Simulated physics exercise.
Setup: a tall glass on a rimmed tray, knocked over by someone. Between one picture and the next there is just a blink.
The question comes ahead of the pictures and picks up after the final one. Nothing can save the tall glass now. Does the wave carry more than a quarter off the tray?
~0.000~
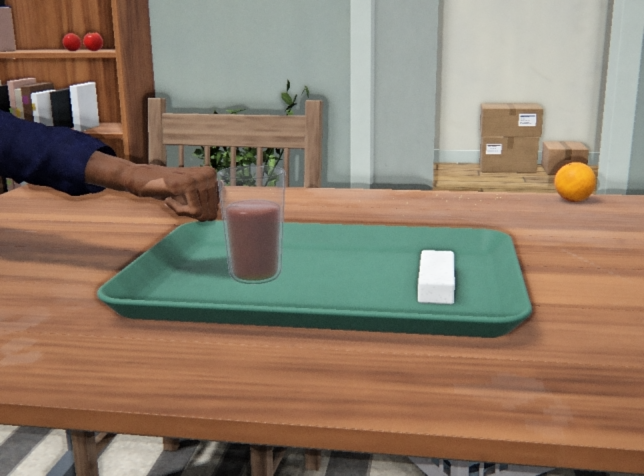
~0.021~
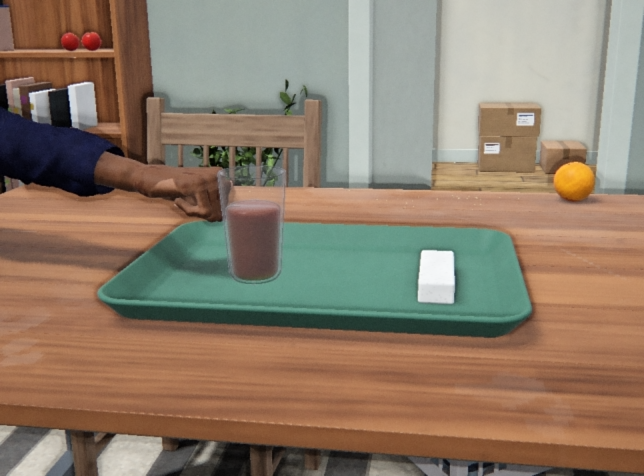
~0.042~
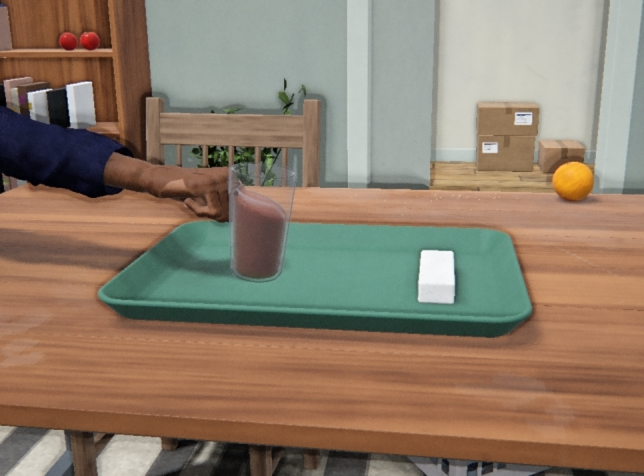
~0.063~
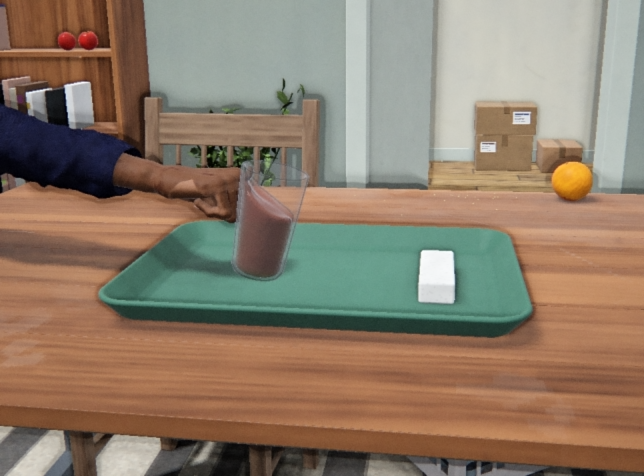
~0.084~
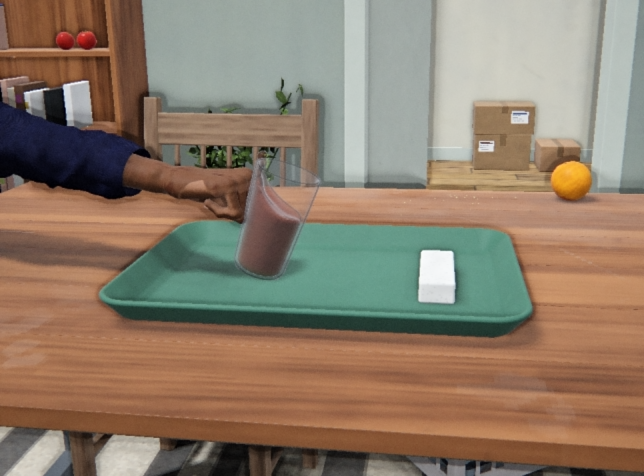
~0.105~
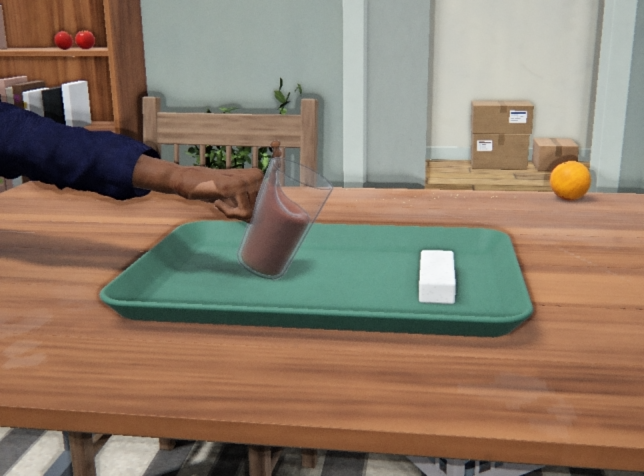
The tray loses less than a quarter of the liquid.
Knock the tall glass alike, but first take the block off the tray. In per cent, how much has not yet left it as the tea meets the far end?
About 70 %.
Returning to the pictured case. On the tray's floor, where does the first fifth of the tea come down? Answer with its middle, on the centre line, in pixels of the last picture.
I'd mark it somewhere close to pixel (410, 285).
A moment on, the tall glass lies on its side and 99 per cent is in the glass, 0 on the tray and 1 above or beyond its rim.
Next, the tall glass lies on its side and 54 per cent is in the glass, 36 on the tray and 10 above or beyond its rim.
Then the tall glass lies on its side and 28 per cent is in the glass, 60 on the tray and 11 above or beyond its rim.
Later the tall glass lies on its side and 15 per cent is in the glass, 73 on the tray and 12 above or beyond its rim.
In the end 88 per cent is held by tray and glass, 12 is off the tray.
